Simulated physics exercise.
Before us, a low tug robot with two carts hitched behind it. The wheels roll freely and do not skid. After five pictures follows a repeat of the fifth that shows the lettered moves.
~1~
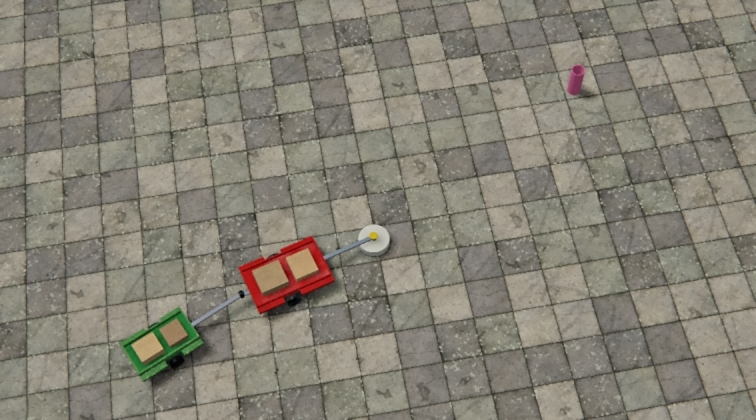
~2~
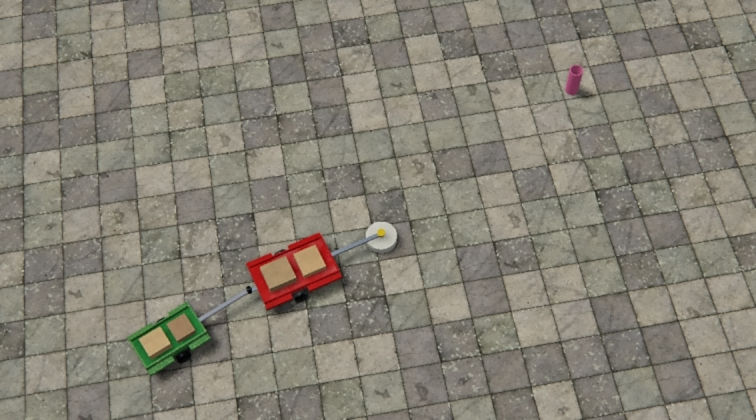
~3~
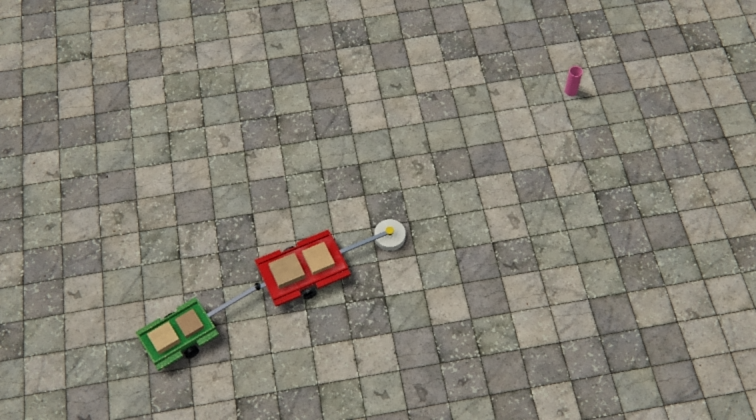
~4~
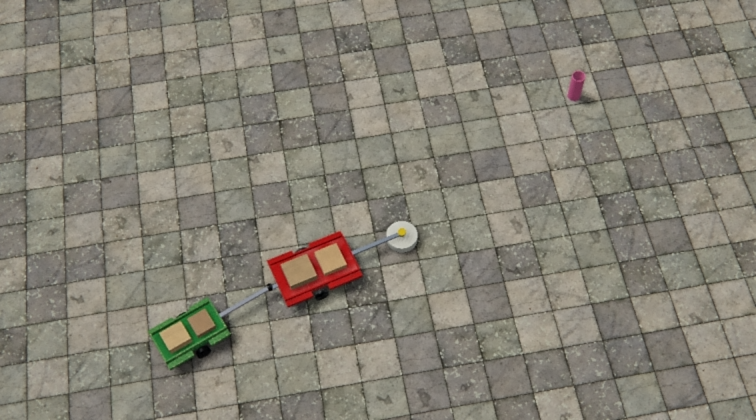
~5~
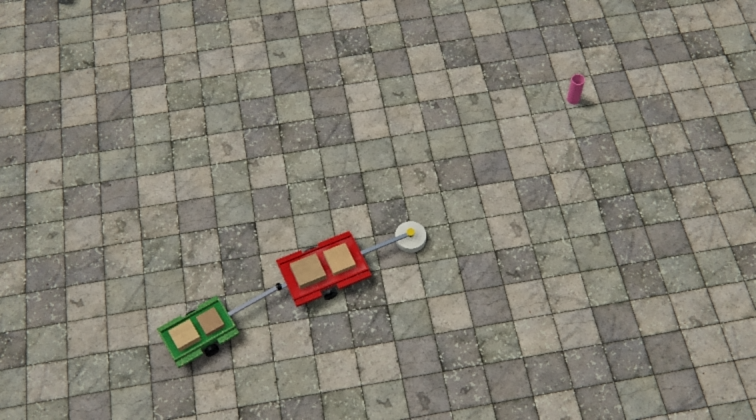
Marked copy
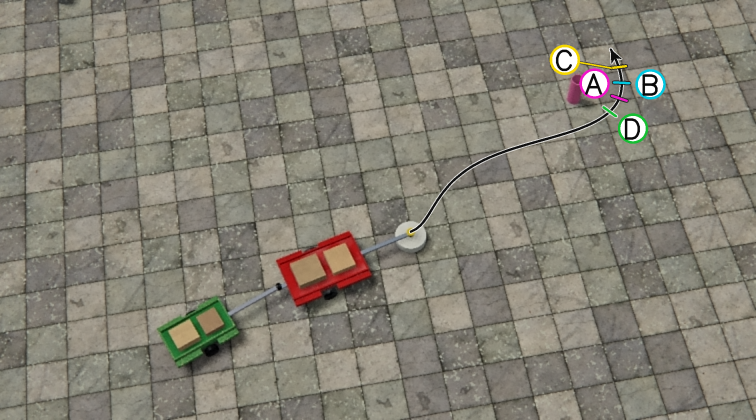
A low white disc-shaped robot tows a red cart and a smaller green cart across a floor of grey and beige square tiles, seen from above at an angle. The robot leads near the centre, with the carts trailing to its lower left, both carrying tan blocks, while a pink post stands at upper right. The linked train creeps steadily rightward, and the view shifts slightly.
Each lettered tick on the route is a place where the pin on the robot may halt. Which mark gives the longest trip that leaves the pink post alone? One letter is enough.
At B, and not beyond.
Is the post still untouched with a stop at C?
No.
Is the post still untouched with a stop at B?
For that mark, yes.
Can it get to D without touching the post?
For that mark, yes.
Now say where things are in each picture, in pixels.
In the first frame, robot (374, 239); red cart (286, 274); green cart (161, 343).
In the second frame, robot (381, 236); red cart (294, 270); green cart (169, 338); pink post (572, 90).
In the third frame, robot (390, 234); red cart (302, 267); green cart (177, 333); pink post (571, 91).
In the fourth frame, robot (402, 236); red cart (314, 268); green cart (189, 332); pink post (574, 96).
In the fifth frame, robot (411, 236); red cart (323, 267); green cart (198, 331); pink post (573, 99).
On the marked copy, A at (619, 98); B at (622, 83); C at (619, 67); D at (610, 112); the route from (411, 232) via (540, 141) to (611, 49).
With B. Early on, robot (477, 168), last cart (295, 283).
Further on, robot (570, 136), last cart (382, 228).
At the end, robot (620, 88), last cart (455, 189); nothing has been touched.
As for the rest, A is safe but short; C is too far, the post has been hit; D is safe but short.
